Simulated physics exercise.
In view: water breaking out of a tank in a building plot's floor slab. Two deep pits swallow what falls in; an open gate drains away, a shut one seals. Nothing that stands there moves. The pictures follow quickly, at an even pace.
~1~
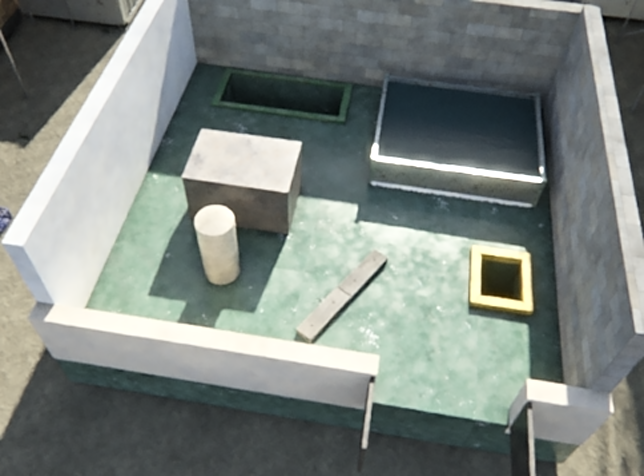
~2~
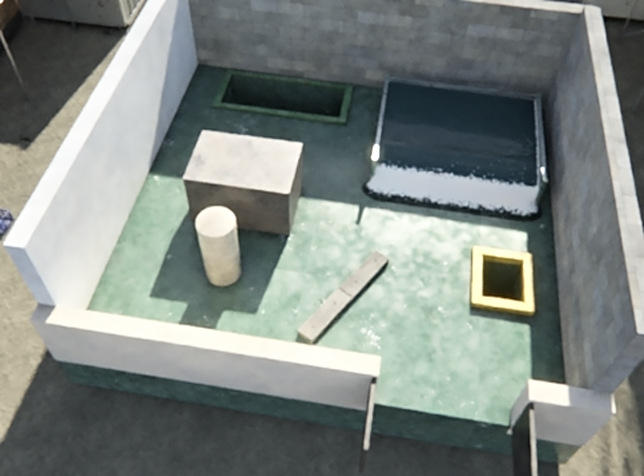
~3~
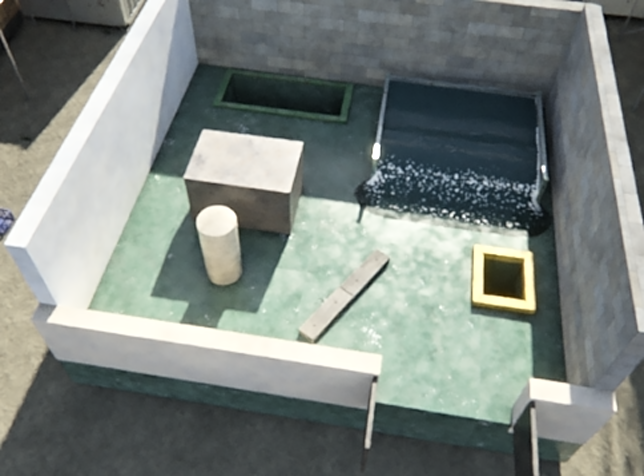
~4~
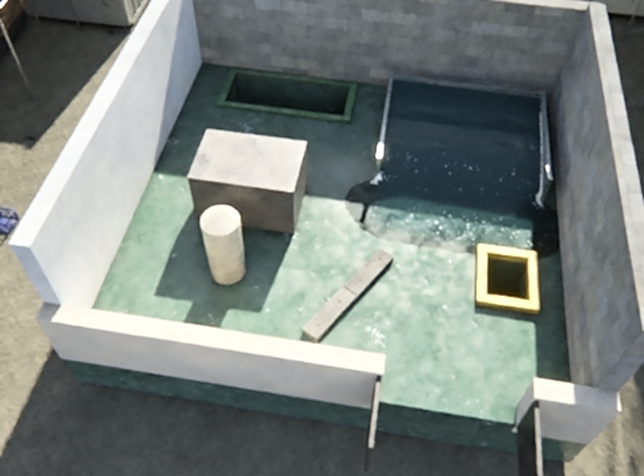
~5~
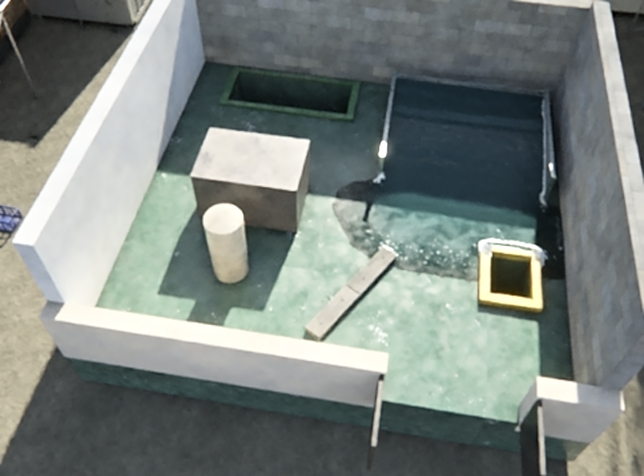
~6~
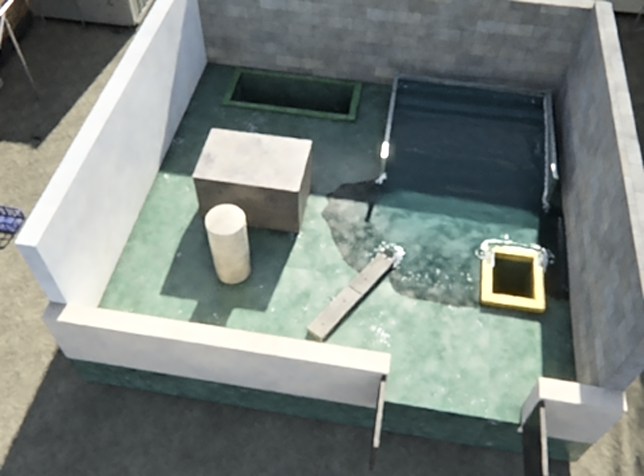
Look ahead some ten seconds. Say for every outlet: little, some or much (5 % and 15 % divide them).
The gate takes over 15 %; the green pit takes under 5 %; the yellow pit takes from 5 to 15 %.
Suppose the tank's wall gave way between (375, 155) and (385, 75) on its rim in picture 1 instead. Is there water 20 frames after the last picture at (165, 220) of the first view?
There: Flooded.
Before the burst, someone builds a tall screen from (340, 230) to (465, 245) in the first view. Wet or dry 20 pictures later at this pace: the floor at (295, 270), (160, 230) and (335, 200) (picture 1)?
In that order: Flooded, not flooded, under water.
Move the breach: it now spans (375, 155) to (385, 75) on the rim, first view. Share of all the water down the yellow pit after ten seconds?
Roughly, in per cent: Yellow 0.
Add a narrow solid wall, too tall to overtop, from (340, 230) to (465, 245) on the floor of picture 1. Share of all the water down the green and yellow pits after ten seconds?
Parts in a hundred: Green 4, yellow 14.
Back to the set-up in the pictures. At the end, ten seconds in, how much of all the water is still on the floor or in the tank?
Roughly 52 per cent.
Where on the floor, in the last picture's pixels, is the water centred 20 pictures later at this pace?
Around (432, 244).
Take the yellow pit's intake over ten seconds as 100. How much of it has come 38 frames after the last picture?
Close to 100 %.
A moment on, water covers 35 % of the floor; the gate 0 %, the green pit 0 %, the yellow pit 3 %.
Next, water covers 45 % of the floor; the gate 6 %, the green pit 0 %, the yellow pit 7 %.
Then, water covers 55 % of the floor; the gate 18 %, the green pit 0 %, the yellow pit 9 %.
Later, water covers 75 % of the floor; the gate 30 %, the green pit 0 %, the yellow pit 10 %.
In the end, water covers 90 % of the floor; the gate 39 %, the green pit 0 %, the yellow pit 10 %.
